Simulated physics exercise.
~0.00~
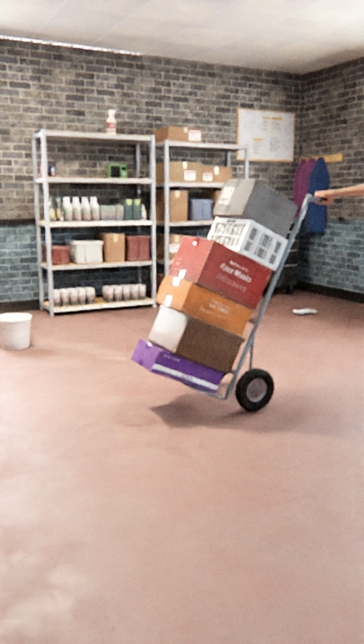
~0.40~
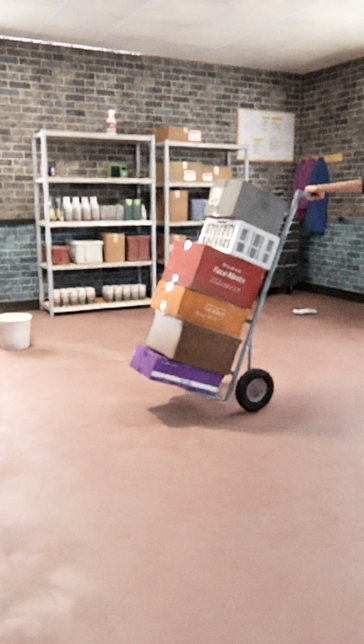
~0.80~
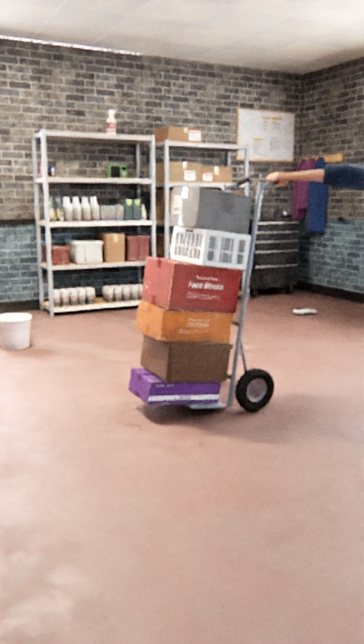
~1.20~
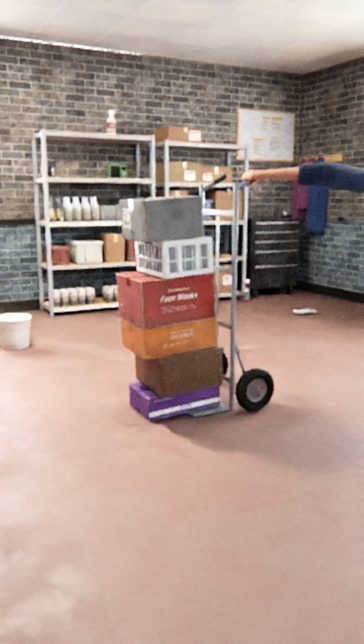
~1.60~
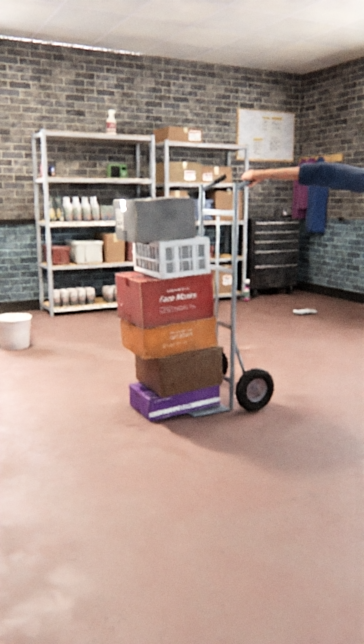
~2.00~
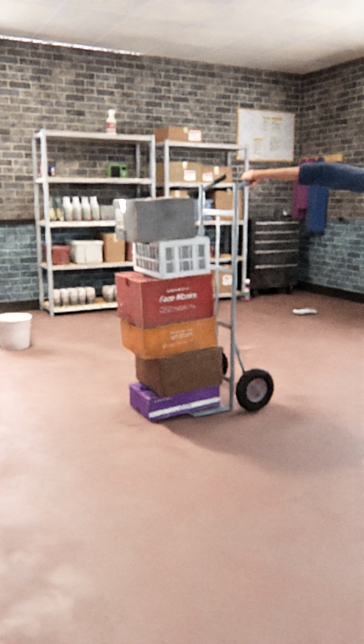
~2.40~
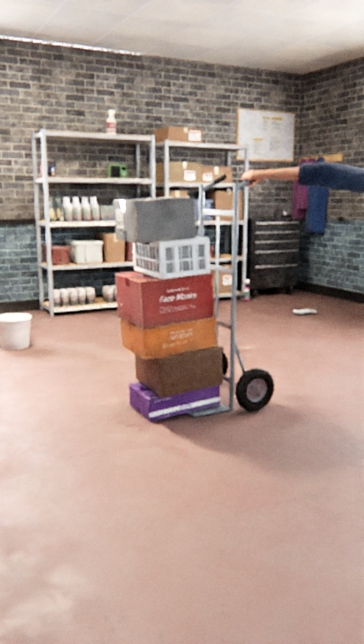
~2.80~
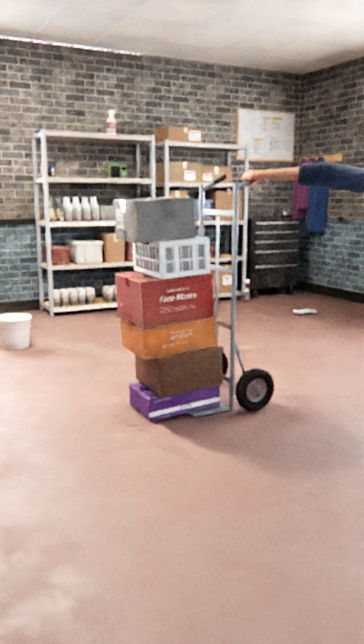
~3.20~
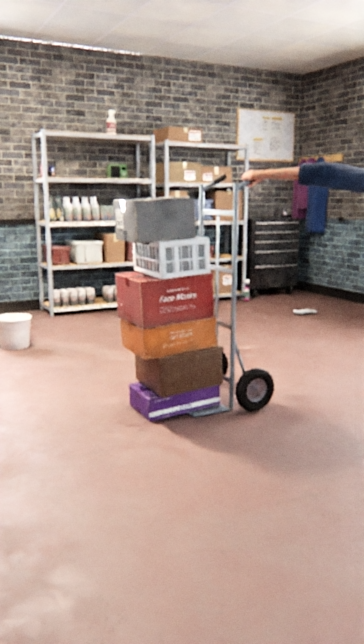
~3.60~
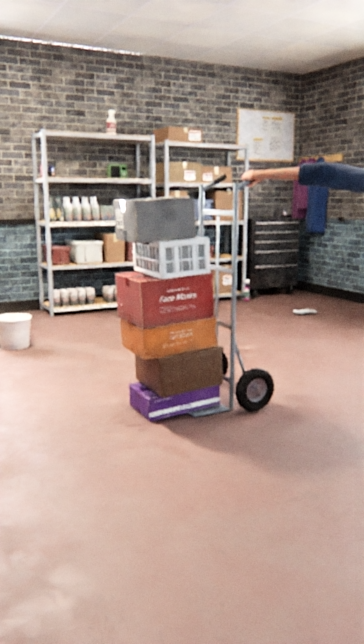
A hand truck stacked with six boxes and crates, tilted back toward a person's outstretched arm, was swung upright until its plate landed on the floor, and the stack shifted left but stayed standing, with the grey box on top sitting slightly off-line.
